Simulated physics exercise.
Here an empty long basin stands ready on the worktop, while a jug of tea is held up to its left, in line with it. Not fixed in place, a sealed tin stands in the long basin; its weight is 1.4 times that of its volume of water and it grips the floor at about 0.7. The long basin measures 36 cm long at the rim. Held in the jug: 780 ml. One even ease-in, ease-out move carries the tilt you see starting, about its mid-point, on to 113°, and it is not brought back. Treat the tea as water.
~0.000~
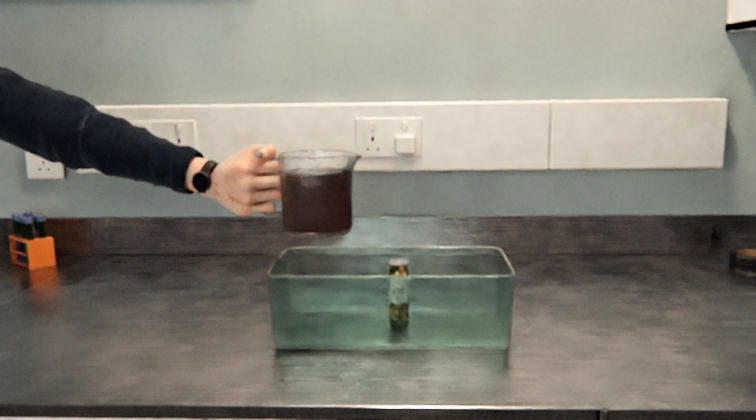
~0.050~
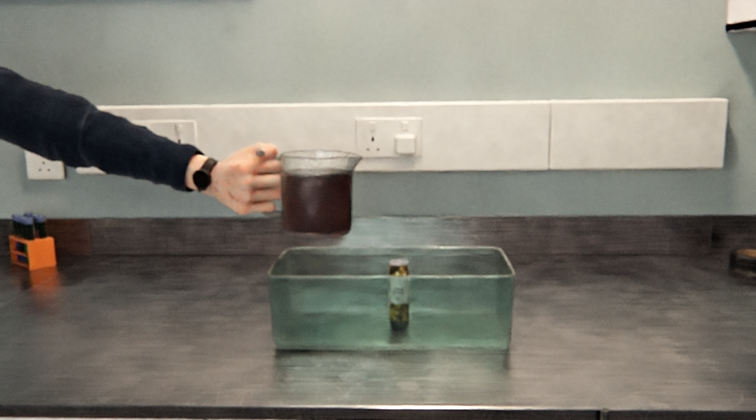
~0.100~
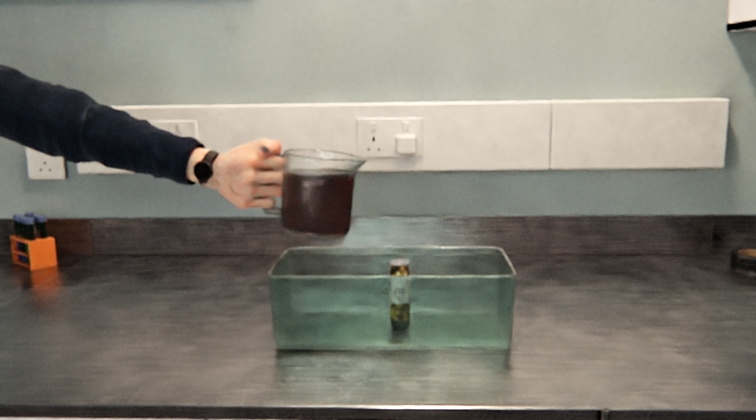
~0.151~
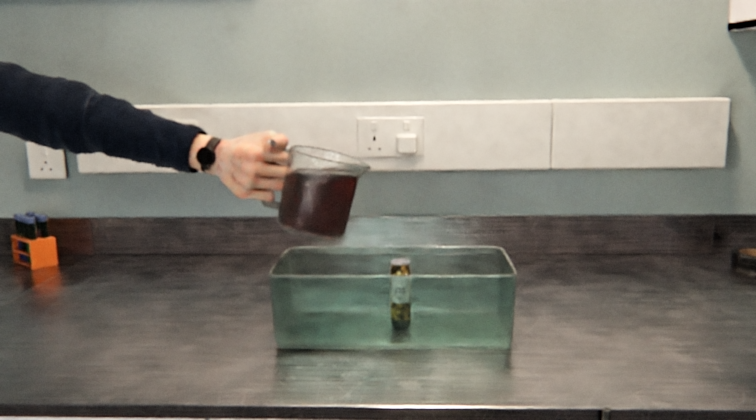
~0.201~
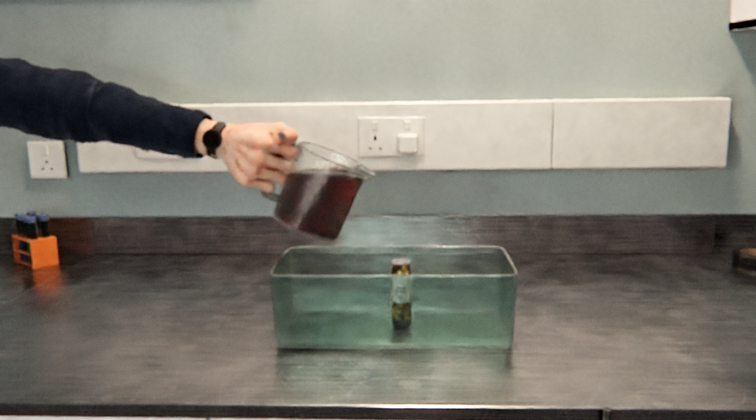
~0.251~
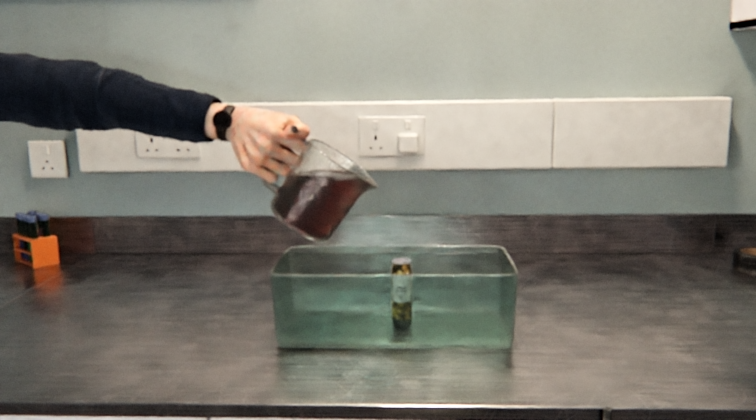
On a dark worktop, a hand tilts a glass jug of tea rightward above a long clear basin with a small tin inside.
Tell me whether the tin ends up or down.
Down.
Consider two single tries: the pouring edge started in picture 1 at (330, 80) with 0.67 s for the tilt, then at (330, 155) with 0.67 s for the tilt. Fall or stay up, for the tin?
First it tips over; then it stays on its base.
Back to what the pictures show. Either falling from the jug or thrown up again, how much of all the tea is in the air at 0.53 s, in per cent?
Roughly 22 percent.
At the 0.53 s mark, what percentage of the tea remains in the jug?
About 54 percent.
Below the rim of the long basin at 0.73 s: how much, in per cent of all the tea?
Reading: Approx. 84 %.
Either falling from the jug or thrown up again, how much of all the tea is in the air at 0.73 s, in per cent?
About 6 percent.
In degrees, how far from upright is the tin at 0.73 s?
Tilt: Around 0°.
After 0.53 s the tilt is 101° and 54 per cent is still to pour; the tin stands where it began.
After 0.73 s the tilt is 113° and 10 per cent is still to pour; the tin stands 2 cm from where it began.
After 0.94 s the tilt is 113° and 1 per cent is still to pour; the tin leans 18°.
After 1.17 s the tilt is 113° and 0 per cent is still to pour; the tin lies on its side.
In the end the tin lies on its side.
